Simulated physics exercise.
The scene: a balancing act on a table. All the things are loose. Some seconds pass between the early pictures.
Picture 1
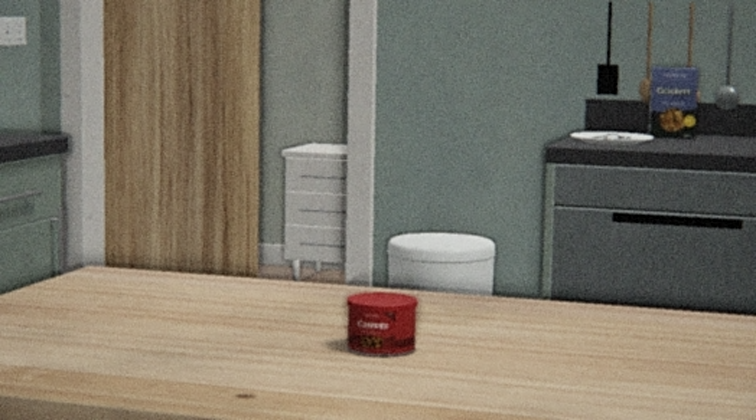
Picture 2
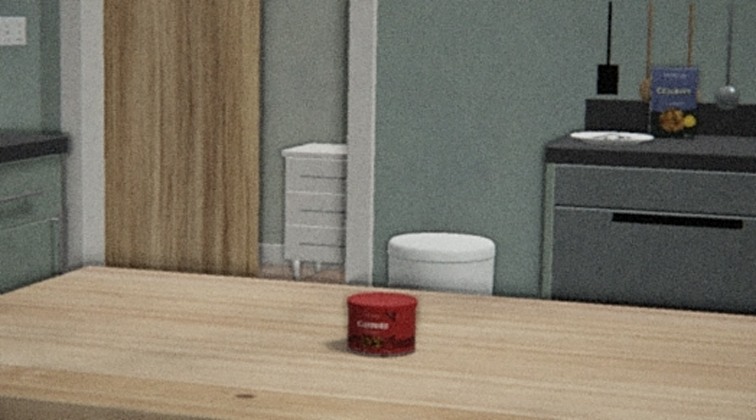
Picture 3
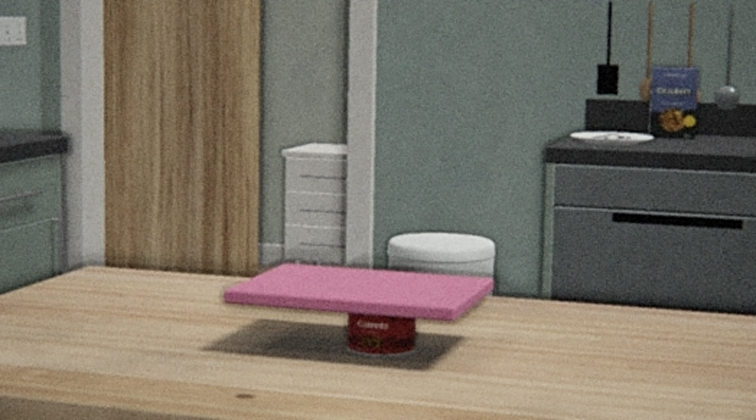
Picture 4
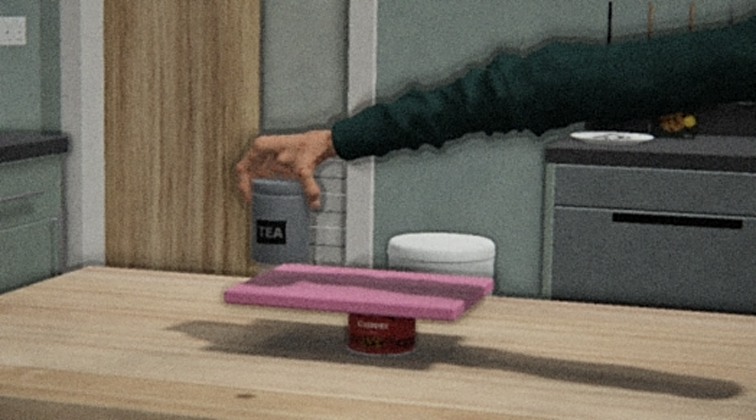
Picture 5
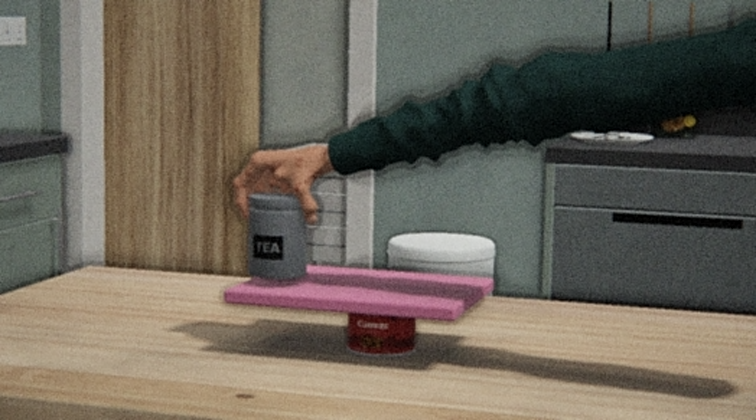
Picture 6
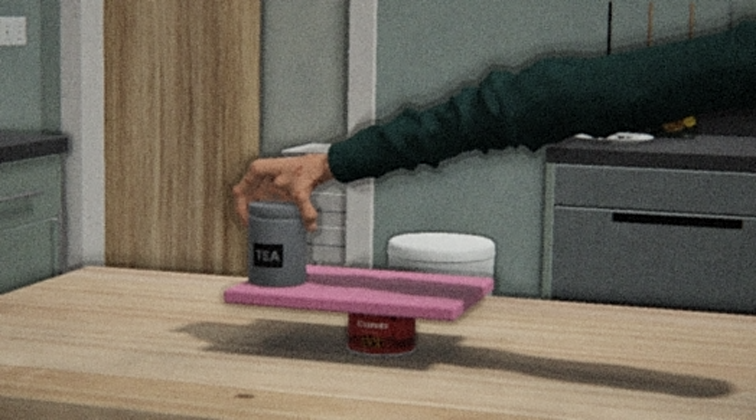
Kitchen table with a red tub, a pink board appearing across its top, then a hand lowering a grey tea jar onto the board's left side.
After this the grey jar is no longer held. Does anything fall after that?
Outcome: The stack gives way.
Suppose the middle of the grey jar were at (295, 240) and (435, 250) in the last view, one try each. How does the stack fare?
First, it loses its balance; second, it keeps its balance.
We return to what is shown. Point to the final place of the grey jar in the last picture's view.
Near (134, 330).
Then, 0.30 s later than the last frame, grey jar now fallen; pink lid tilted by 32°.
Then, 0.50 s later than the last frame, pink lid tilted by 31°.
Then, 1.10 s later than the last frame, things are still on the move.
Then, 1.60 s later than the last frame, as before.
When it is over, fallen, grey jar; the other 2 as before. End places, in pixels of the last picture, grey jar near (134, 330). The stack loses its balance.
